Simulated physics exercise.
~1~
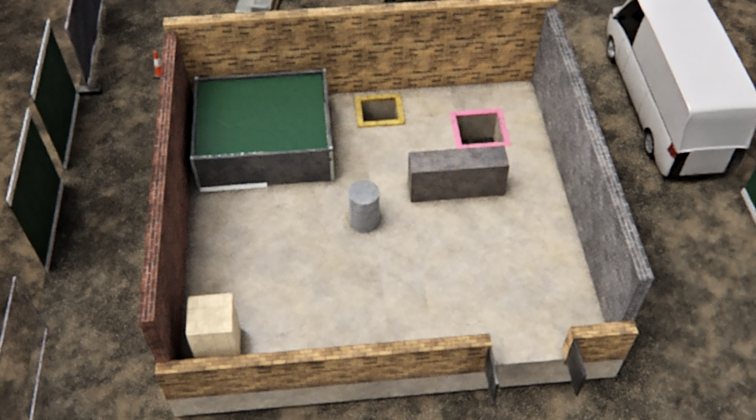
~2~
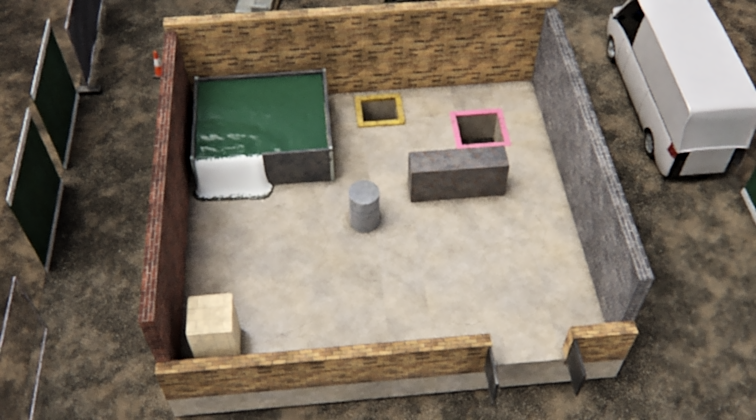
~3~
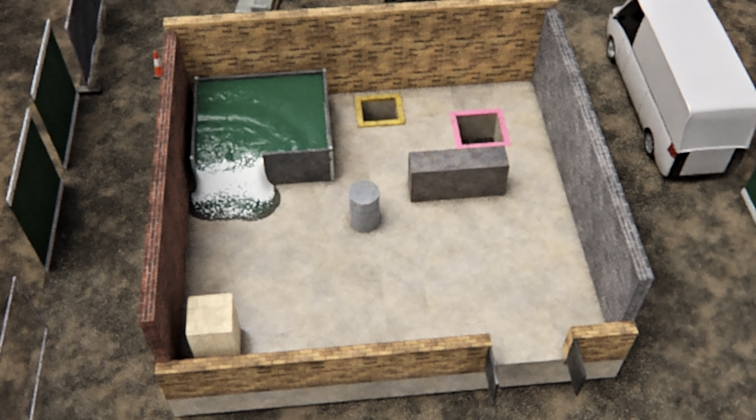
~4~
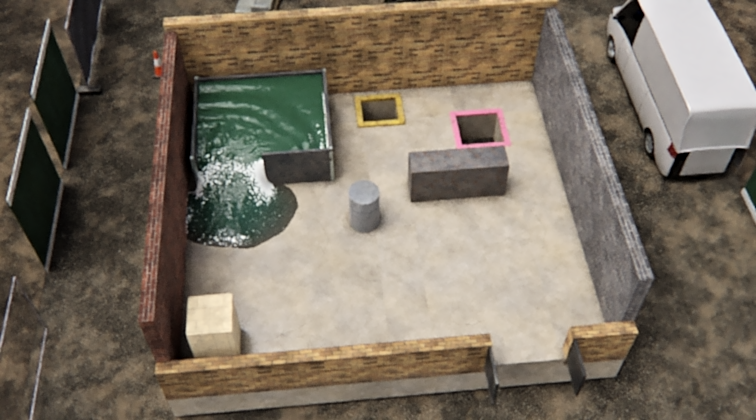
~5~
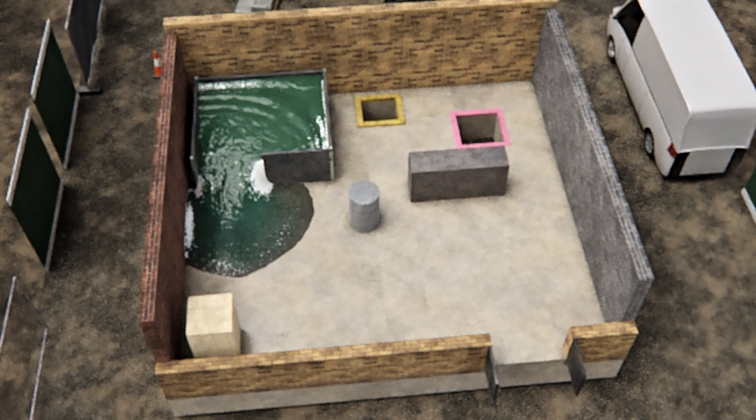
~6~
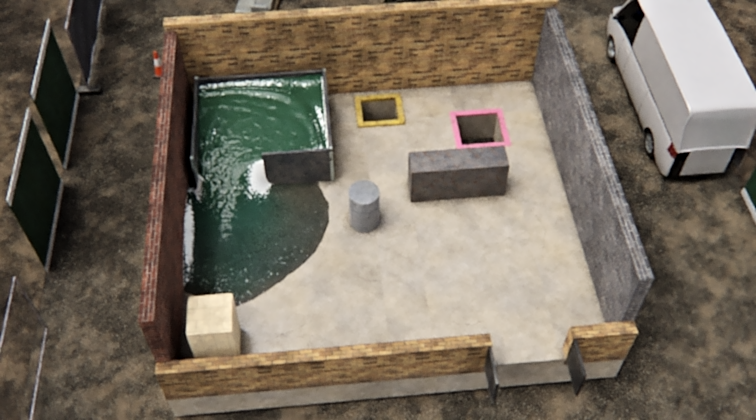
We see a walled yard with a tank of green water whose front side opens at the left, and water pours out, spreading across the pale floor along the left wall to the cream block near the front.
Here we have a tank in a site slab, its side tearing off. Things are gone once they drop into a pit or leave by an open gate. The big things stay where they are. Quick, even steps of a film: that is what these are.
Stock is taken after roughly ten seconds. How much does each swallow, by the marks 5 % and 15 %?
My prediction: I'd say the gate drains a fair bit - five to fifteen per cent. I'd say the pink pit drains a fair bit - five to fifteen per cent. I'd say the yellow pit drains very little - not reaching five per cent.
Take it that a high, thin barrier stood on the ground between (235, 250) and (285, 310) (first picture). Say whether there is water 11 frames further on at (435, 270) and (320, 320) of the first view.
Result, in the order given: Unsoaked / swamped.
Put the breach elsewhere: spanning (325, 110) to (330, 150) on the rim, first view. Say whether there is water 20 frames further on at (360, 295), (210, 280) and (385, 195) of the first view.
Well, the first is hit by the spill, the next missed by the spill, the last hit by the spill.
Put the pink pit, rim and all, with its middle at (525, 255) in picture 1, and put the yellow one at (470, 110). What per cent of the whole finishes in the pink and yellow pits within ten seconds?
Pink gets 25 in a hundred; yellow gets 2 in a hundred.
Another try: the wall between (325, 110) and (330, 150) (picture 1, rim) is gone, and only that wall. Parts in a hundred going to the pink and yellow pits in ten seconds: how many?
For pink it's about 30 per cent, and for yellow about 6 per cent.
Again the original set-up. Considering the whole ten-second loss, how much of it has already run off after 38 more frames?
Estimated share: Close to 15 %.
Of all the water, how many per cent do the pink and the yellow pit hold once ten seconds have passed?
Near 8 in a hundred, followed by near 2 in a hundred.
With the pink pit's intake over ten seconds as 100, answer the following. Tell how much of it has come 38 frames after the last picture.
About 5 per cent.
A moment on, water covers 30 % of the floor; the gate 0 %, the pink pit 0 %, the yellow pit 0 %.
Next, water covers 35 % of the floor; the gate 0 %, the pink pit 0 %, the yellow pit 0 %.
Then, water covers 50 % of the floor; the gate 0 %, the pink pit 0 %, the yellow pit 0 %.
Later, water covers 80 % of the floor; the gate 2 %, the pink pit 0 %, the yellow pit 0 %.
In the end, water covers 95 % of the floor; the gate 7 %, the pink pit 7 %, the yellow pit 2 %.
